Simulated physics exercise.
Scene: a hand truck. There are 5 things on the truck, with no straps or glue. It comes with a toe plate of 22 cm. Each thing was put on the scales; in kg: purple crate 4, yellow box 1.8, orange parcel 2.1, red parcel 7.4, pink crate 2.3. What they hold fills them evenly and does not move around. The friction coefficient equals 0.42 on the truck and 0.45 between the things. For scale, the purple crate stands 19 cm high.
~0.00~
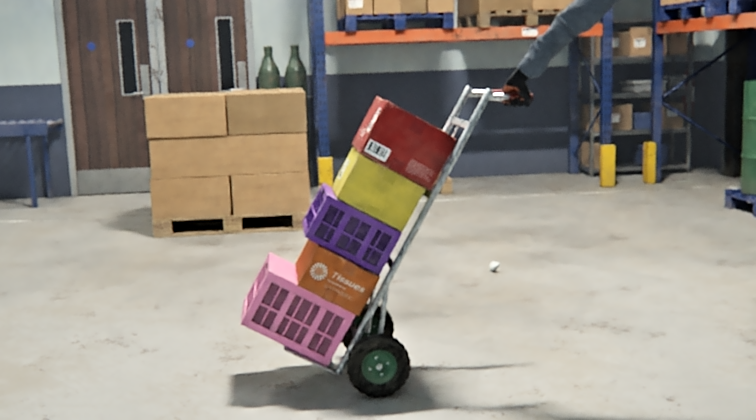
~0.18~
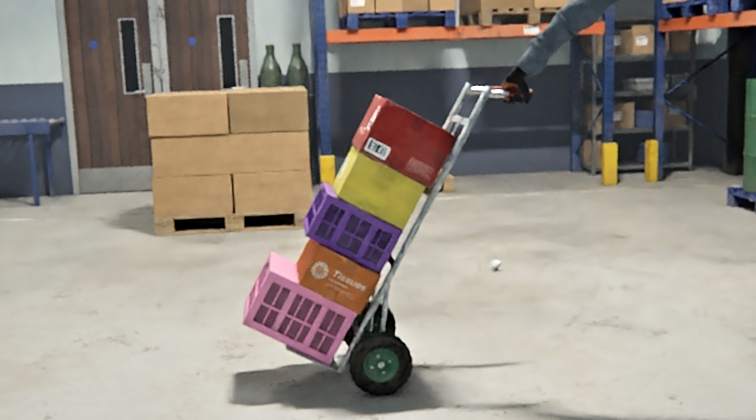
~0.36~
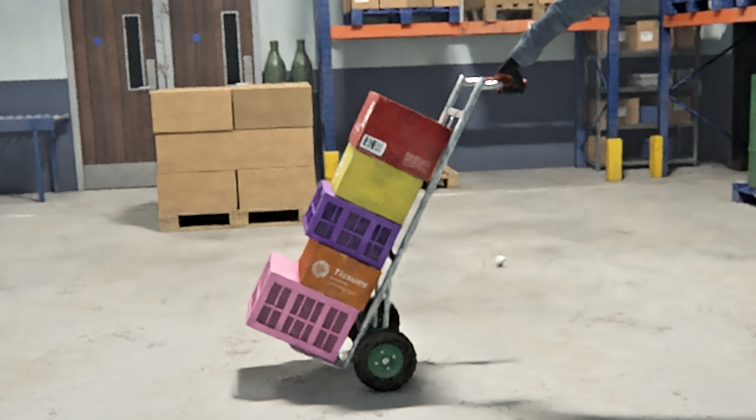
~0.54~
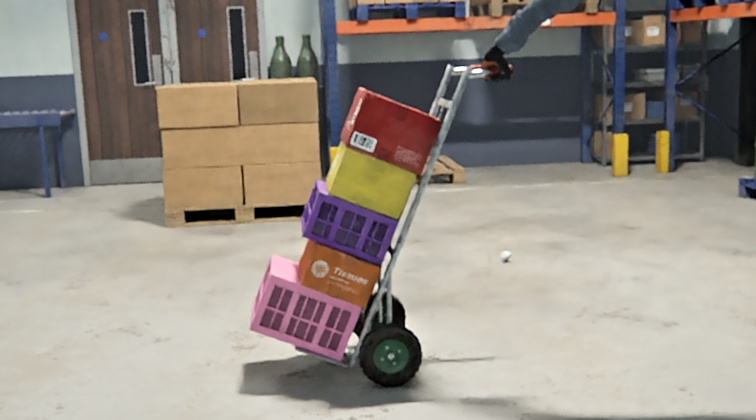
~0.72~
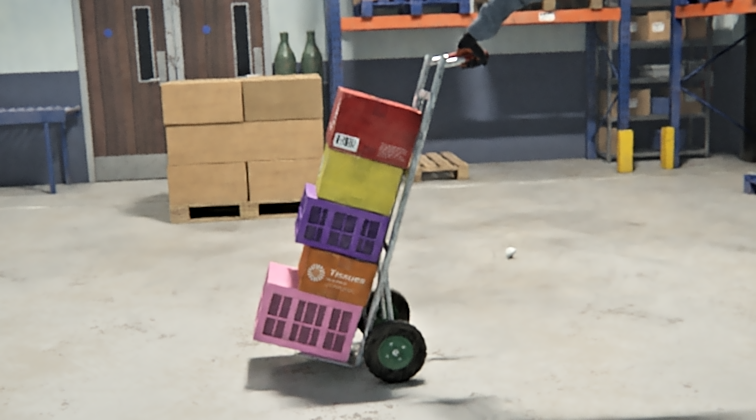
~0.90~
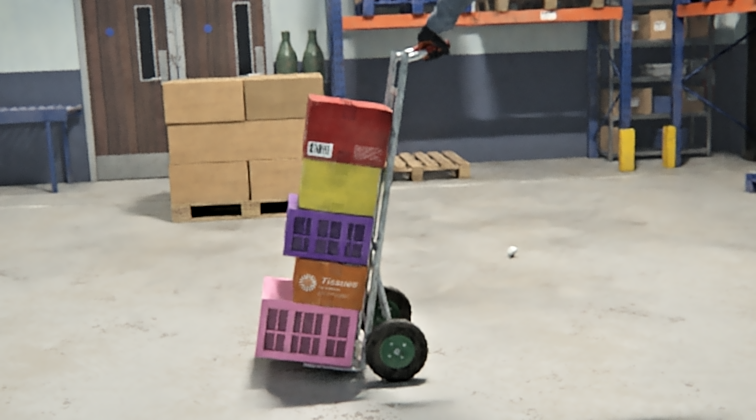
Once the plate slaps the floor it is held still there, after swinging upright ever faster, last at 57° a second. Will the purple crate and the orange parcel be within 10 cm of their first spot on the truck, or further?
Purple crate: Moved; orange parcel: Moved.
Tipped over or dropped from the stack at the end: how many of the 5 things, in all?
Count: 4.
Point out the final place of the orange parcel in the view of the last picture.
It settles at around (241, 280).
By 1.50 s, truck upright; purple crate rocked 23° off its seat near (276, 239); orange parcel rocked 23° off its seat near (303, 275); red parcel rocked 23° off its seat.
By 1.90 s, truck upright; purple crate, yellow box and red parcel now dropped from the stack; orange parcel rocked 69° off its seat near (272, 271); pink crate rocked 4° off its seat.
When it is over (2.8 s), dropped from the stack, purple crate, yellow box and red parcel; lying over on the truck, orange parcel; the last one within 10 cm of the start. In the last view, purple crate near (203, 333), orange parcel near (241, 280).
